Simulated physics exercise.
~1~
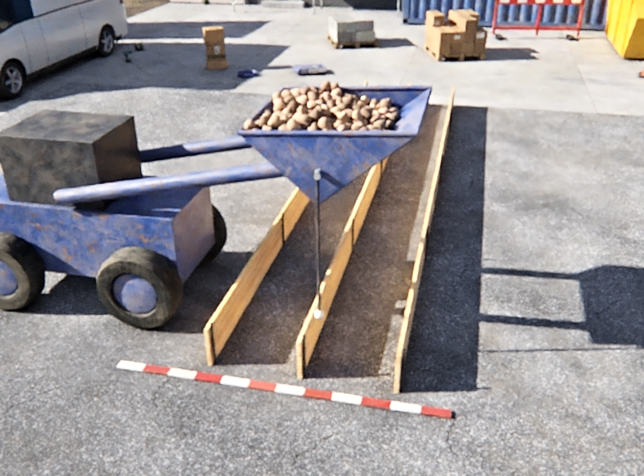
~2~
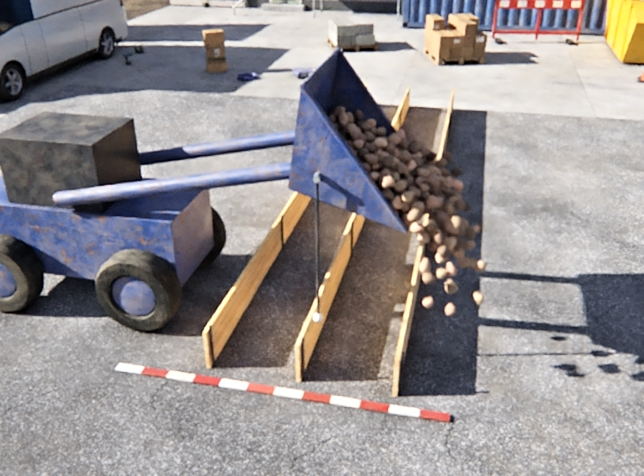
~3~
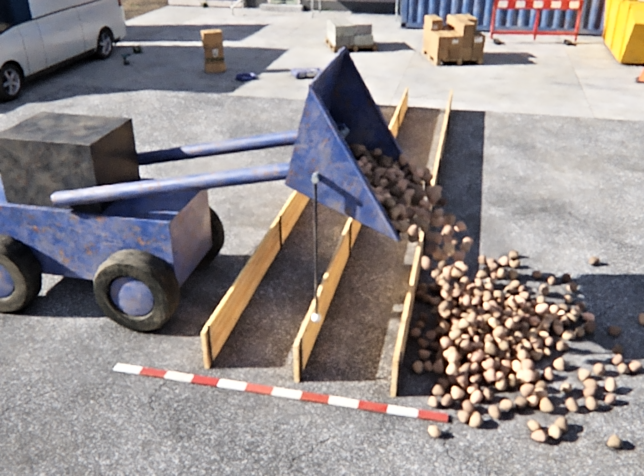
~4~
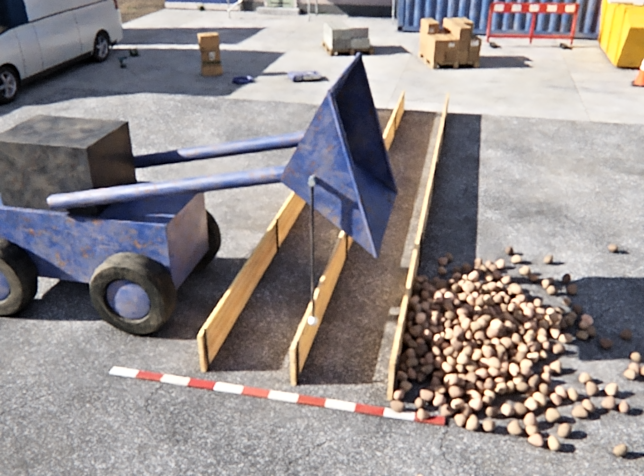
A blue loader's raised bucket, heaped with smooth brown stones, tipped steeply to the right and poured them past the last of three wooden boards, until it hung empty beside a wide, scattered pile on the pavement, with both bays left clear.
